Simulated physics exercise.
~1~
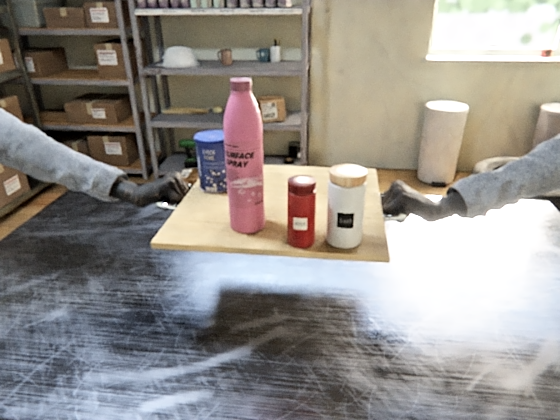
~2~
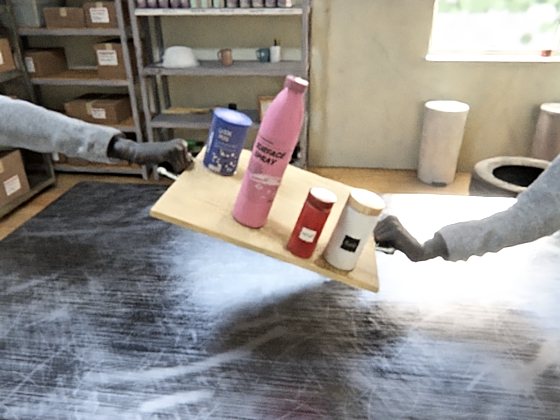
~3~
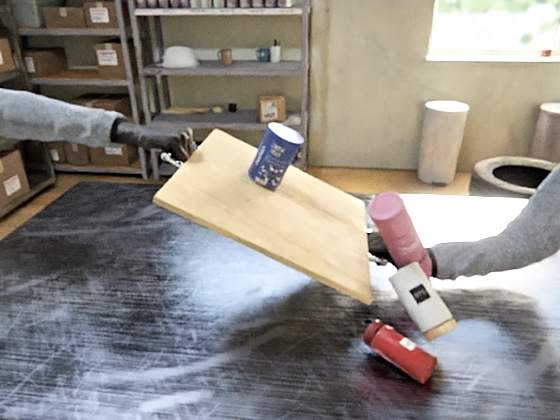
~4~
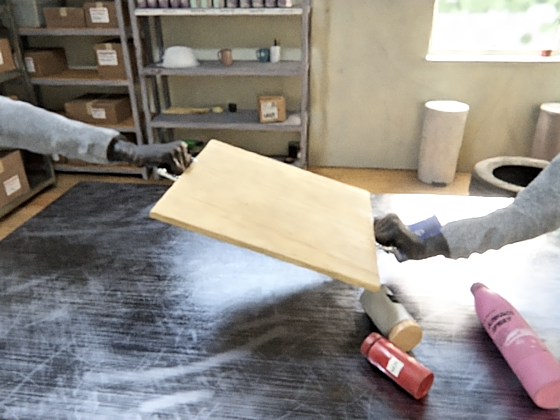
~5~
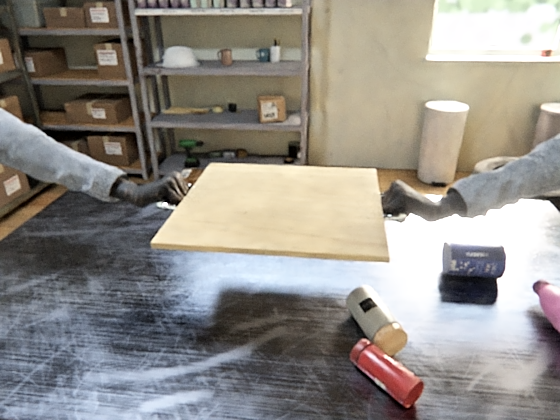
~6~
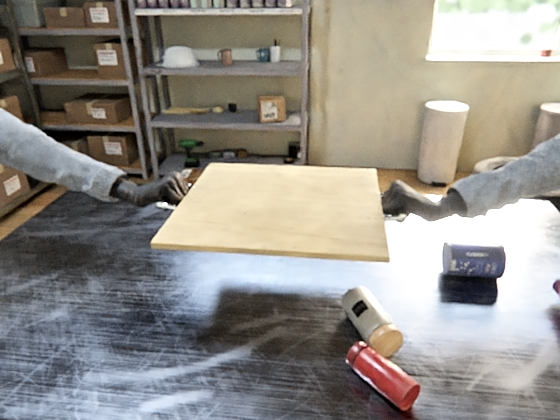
In the video, two gloved hands tilt a wooden board down to the right, sending a white jar, red shaker, pink bottle and blue tin off onto the dark surface below. The hands level the empty board as the bottle rolls out of view, leaving the others lying on their sides.
